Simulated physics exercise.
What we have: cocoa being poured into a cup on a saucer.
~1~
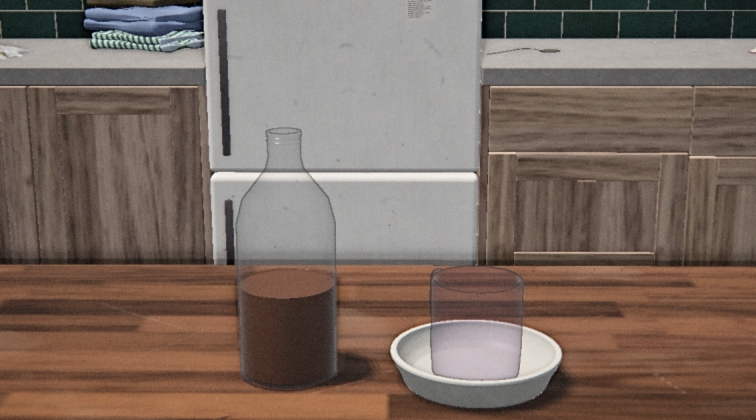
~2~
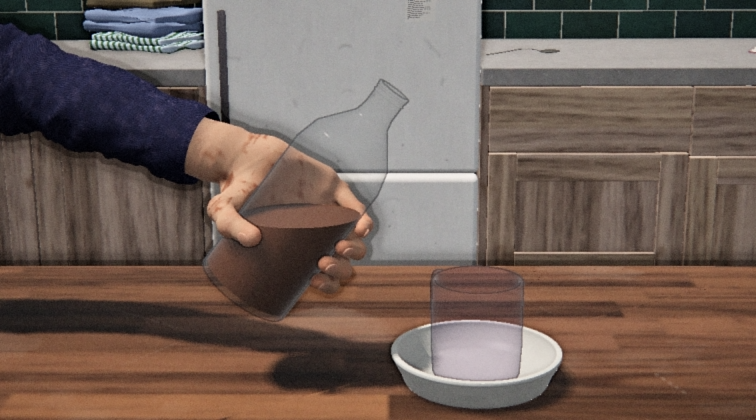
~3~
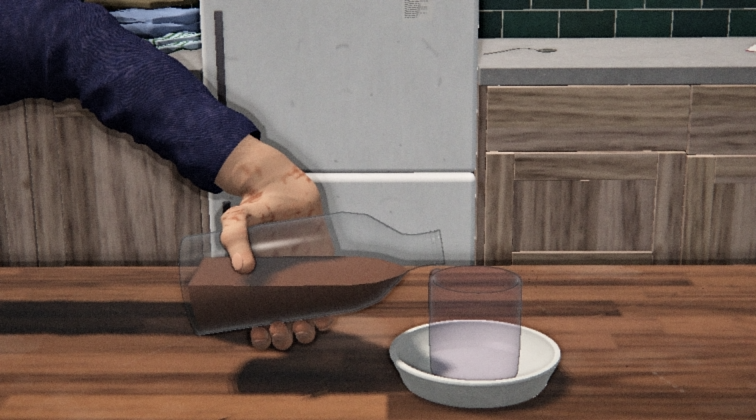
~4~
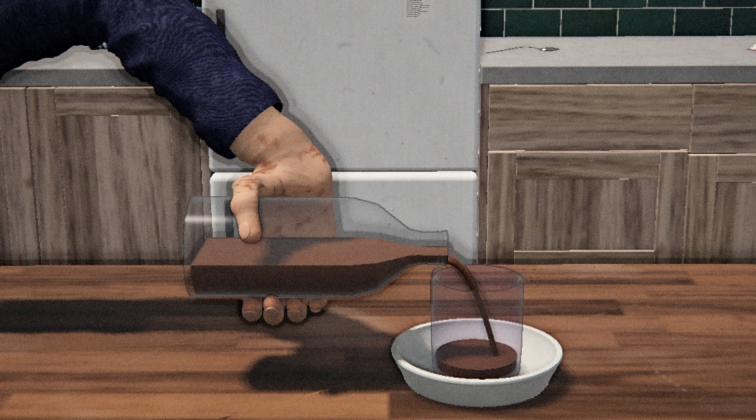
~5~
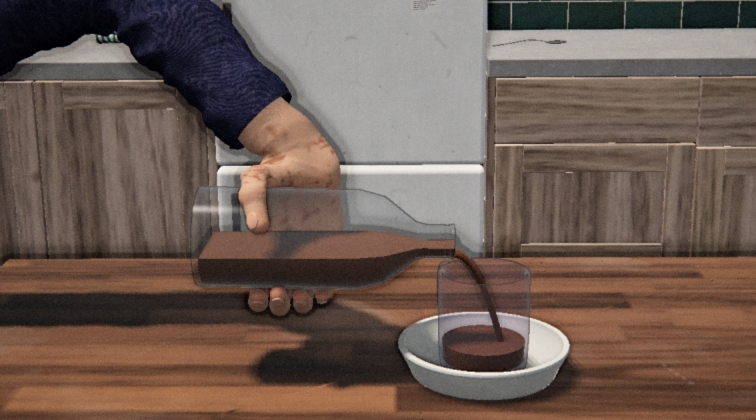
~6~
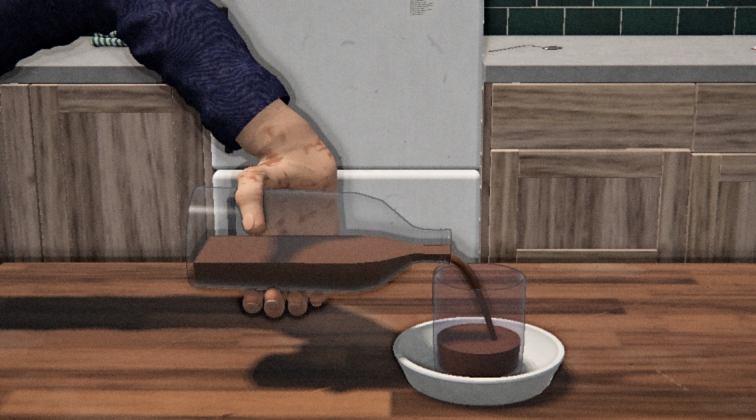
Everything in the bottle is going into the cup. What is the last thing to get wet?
In the end it runs over into the saucer only.
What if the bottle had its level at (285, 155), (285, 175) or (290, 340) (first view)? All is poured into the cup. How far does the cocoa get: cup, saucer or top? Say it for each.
As listed: On to the top, past the saucer, the cup holds it.
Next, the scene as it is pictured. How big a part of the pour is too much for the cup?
Roughly 20 per cent.
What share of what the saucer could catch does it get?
Some 40 per cent.
Shortly, the cup is about three quarters full; the saucer is dry.
Then, the cup is full to the brim; the saucer is wet, with room to spare.
At the finish, the cup is full to the brim; the saucer is wet, with room to spare.
